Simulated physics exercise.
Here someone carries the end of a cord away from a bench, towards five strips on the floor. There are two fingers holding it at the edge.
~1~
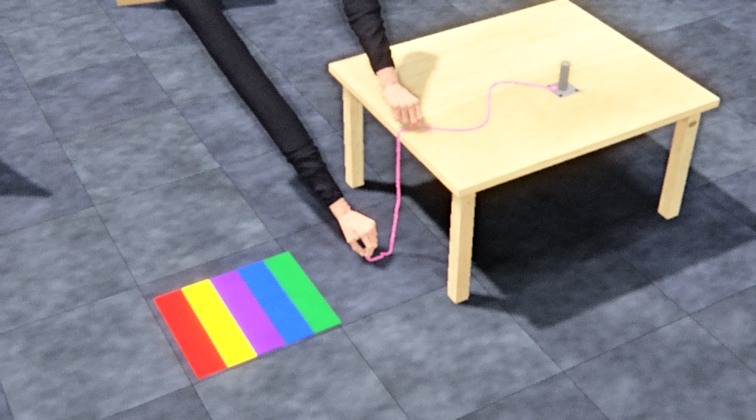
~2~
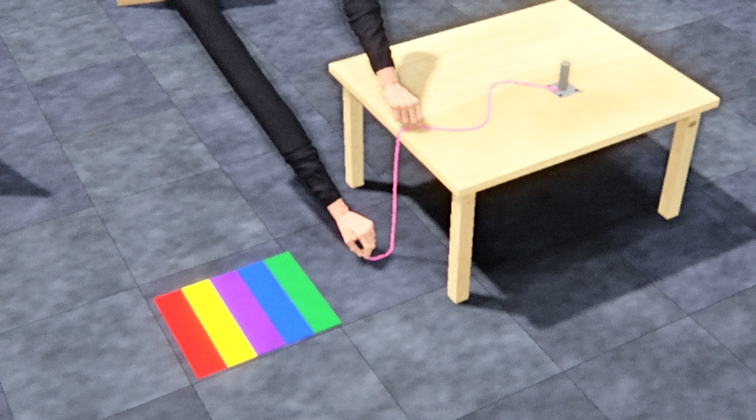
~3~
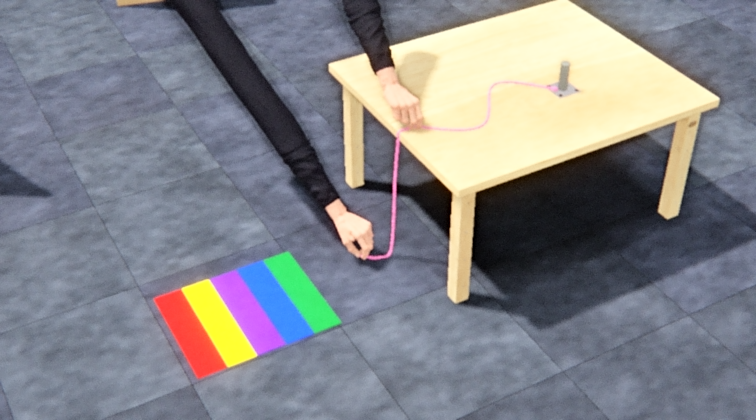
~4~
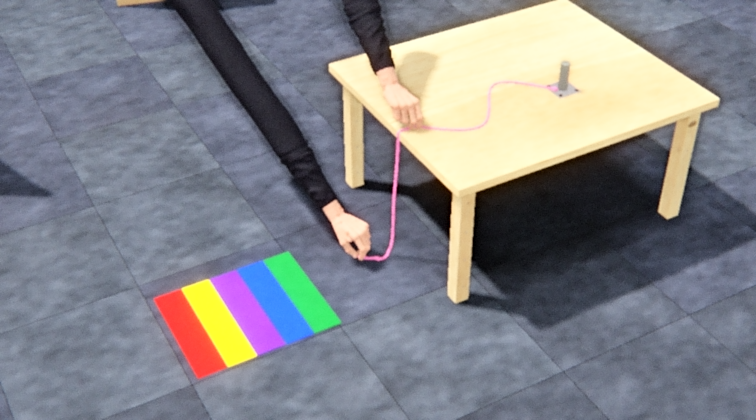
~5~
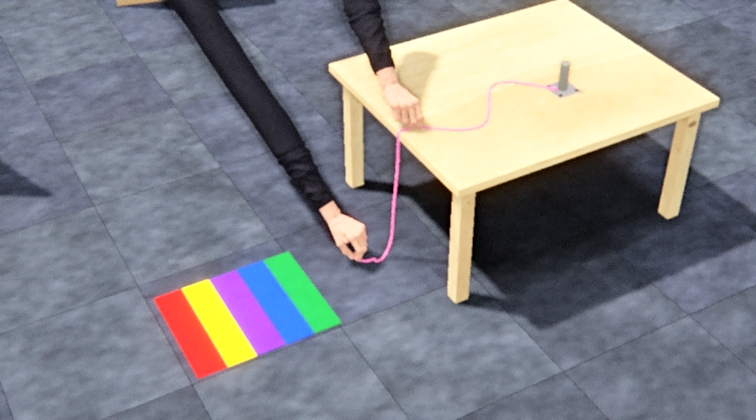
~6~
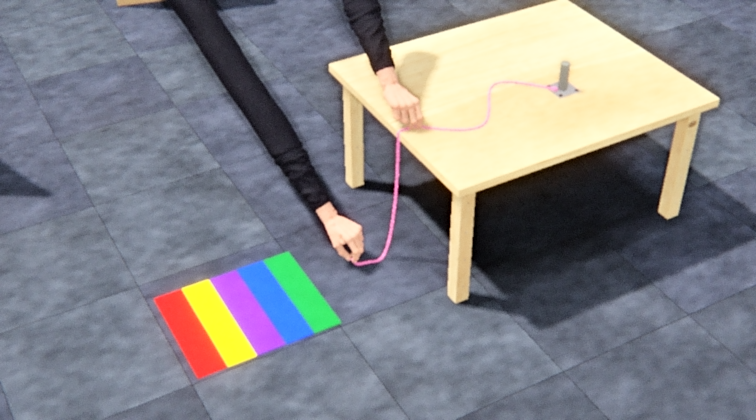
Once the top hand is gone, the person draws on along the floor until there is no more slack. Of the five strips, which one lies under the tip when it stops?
The yellow strip.
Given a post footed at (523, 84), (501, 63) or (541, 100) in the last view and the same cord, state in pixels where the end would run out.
The places come out near (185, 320), (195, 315) and (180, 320).
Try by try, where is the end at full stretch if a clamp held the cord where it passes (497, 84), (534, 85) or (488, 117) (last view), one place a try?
Pixel spots, one per try: About (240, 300), (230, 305), (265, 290).
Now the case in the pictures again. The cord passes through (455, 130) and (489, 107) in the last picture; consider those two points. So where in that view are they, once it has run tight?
Roughly at (403, 133), and the other roughly at (462, 116).
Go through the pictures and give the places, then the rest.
In the first frame, end (365, 254); green (318, 314); blue (291, 325); purple (263, 335); yellow (234, 346); red (204, 358).
In the second frame, end (363, 255); cord through (528, 84) (489, 100) (467, 130) (402, 131) (395, 186) (392, 240).
In the third frame, end (361, 255).
In the fourth frame, end (359, 256); cord through (528, 84) (489, 100) (467, 130) (402, 131) (395, 186) (392, 240).
In the fifth frame, end (355, 258).
In the sixth frame, end (352, 259); cord through (528, 84) (489, 100) (467, 130) (402, 131) (396, 186) (389, 241).
Early on, end near (271, 288); over blue.
Midway, end near (238, 300); over purple.
At the end of the slack, end near (217, 308); over yellow. It gets as far as the yellow strip.
